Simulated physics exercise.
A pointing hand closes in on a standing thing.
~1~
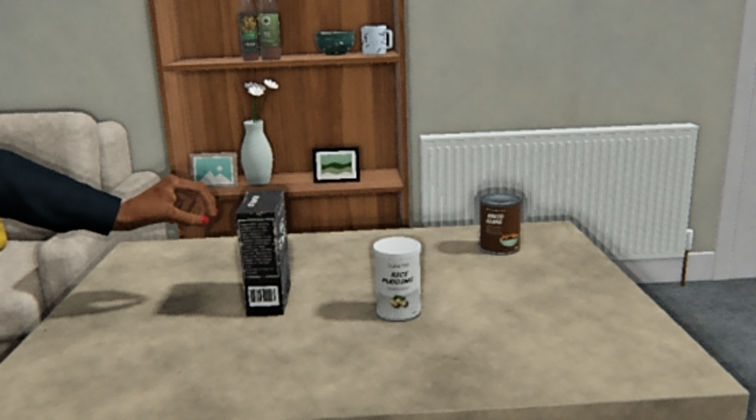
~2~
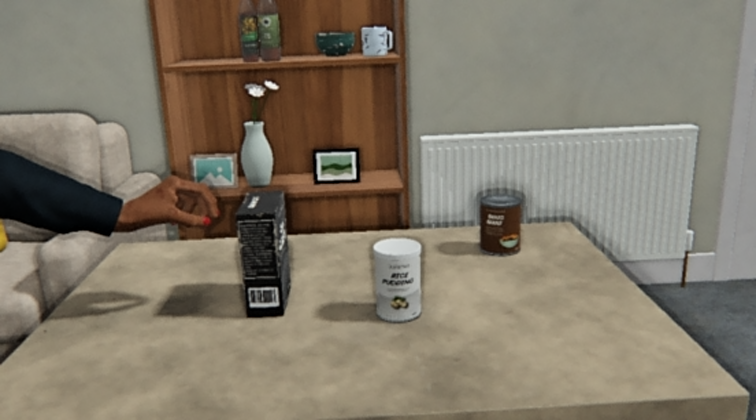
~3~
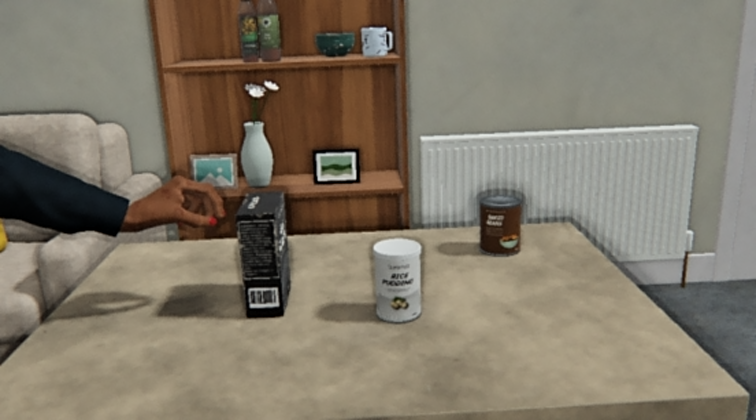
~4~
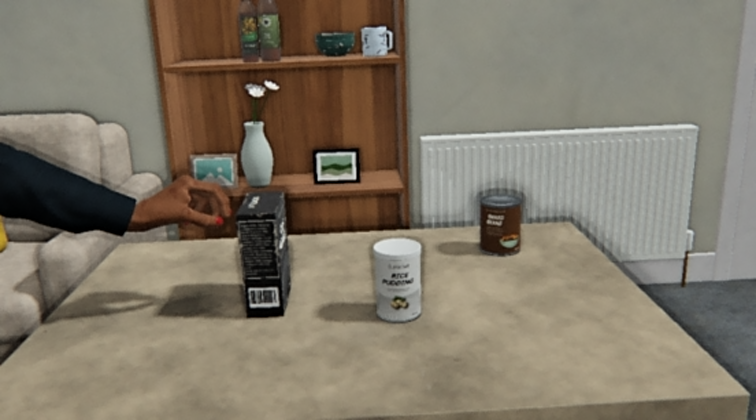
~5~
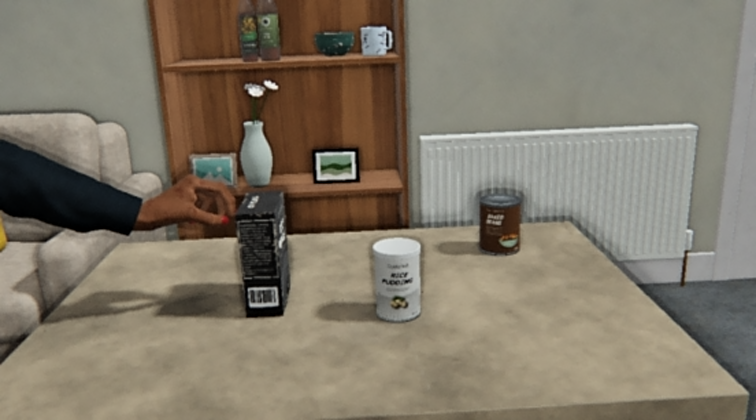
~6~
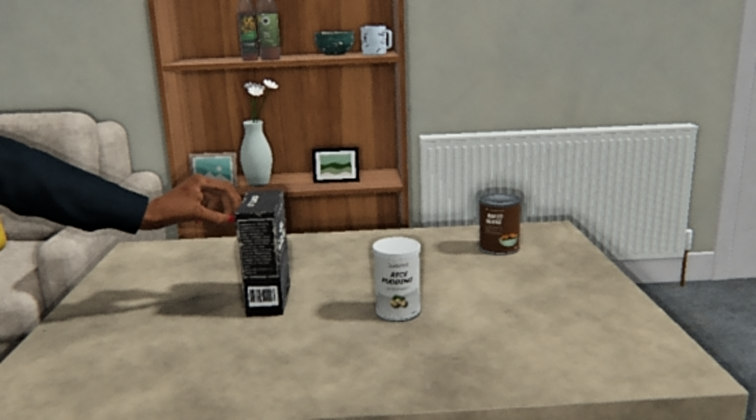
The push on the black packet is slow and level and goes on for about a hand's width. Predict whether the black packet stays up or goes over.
It goes over.
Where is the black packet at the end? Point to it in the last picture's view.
In the last picture, near pixel (332, 281).
Then, 0.60 s past the last view, black packet rocked 18° from its first pose near (282, 248).
Then, 1.00 s past the last view, black packet rocked 62° from its first pose near (322, 259).
Then, 1.10 s past the last view, black packet on its side near (331, 281).
Finally, down or leaning hard on the table, black packet. Final places as the last picture's camera would see them, black packet near (332, 281).
